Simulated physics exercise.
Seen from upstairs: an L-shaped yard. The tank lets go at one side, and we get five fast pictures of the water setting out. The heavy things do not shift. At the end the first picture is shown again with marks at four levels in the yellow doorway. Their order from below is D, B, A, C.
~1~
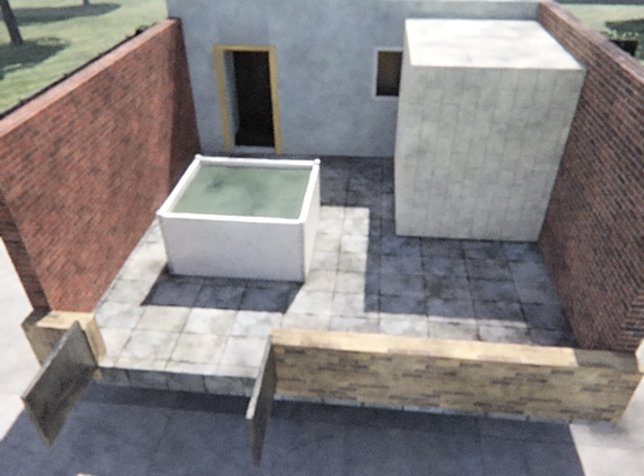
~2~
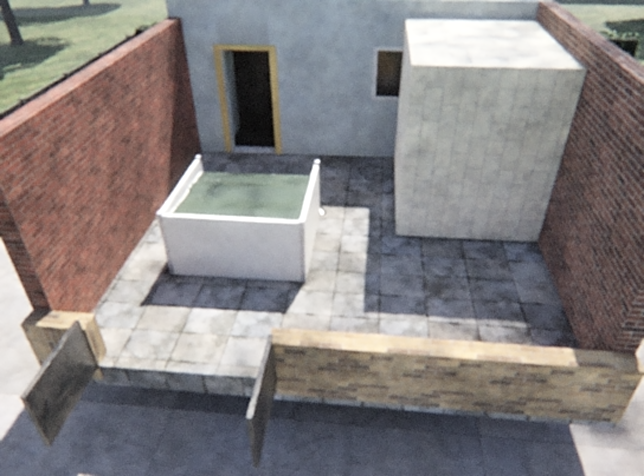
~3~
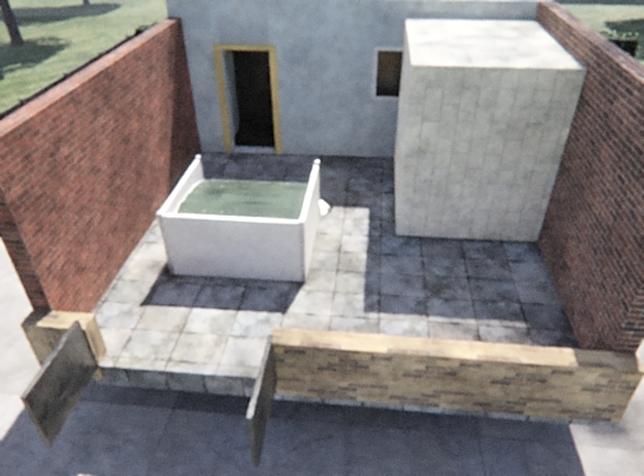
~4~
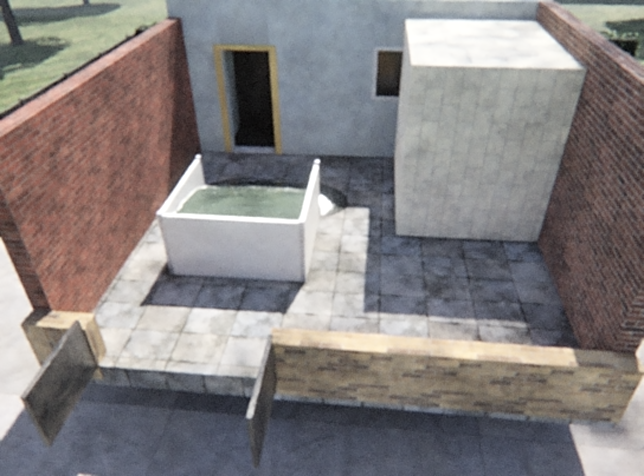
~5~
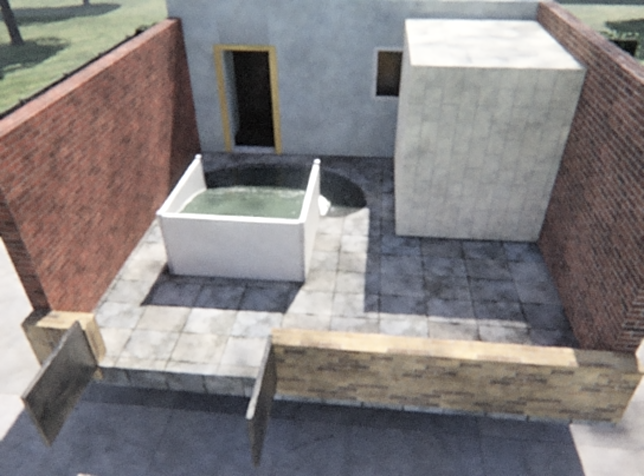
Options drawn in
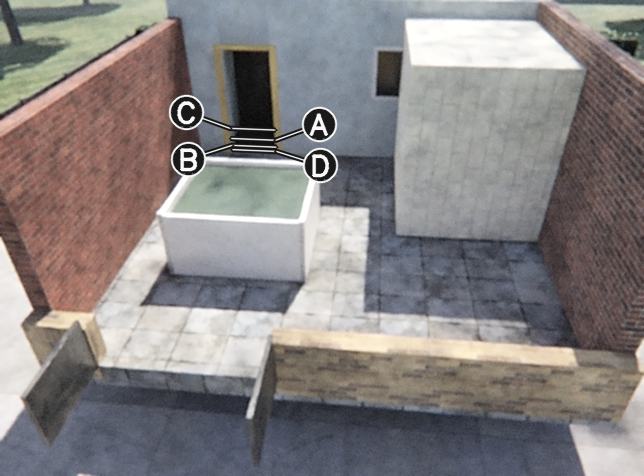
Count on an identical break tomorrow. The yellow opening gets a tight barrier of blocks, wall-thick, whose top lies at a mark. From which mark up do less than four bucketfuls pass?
Choose C.
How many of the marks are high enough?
One of them.
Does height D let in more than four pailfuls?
Yes, it does.
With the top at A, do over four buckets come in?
Yes.
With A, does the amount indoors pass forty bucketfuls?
No, it does not.
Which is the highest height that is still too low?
It is A.
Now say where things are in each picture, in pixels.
The first frame shows water in the tank at rest, its middle at (245, 192); foot of the yellow doorway at (254, 153); open gate at (181, 317).
In the second frame, water covers 2 % of the ground, its front hidden from here.
In the third frame, water covers 5 % of the ground, its front hidden from here.
In the fourth frame, 11 % of the ground under water, visible out to (337, 193).
In the fifth frame, 19 % of the ground under water, visible out to (355, 187).
In white, A at (253, 139); B at (254, 146); C at (252, 129); D at (254, 150); from the bottom up D, B, A, C.
If A is chosen, about 13 bucketfuls get in.
If B is chosen, dozens of bucketfuls pour in.
If C is chosen, a splash gets over, under a bucket.
If D is chosen, dozens of bucketfuls pour in.
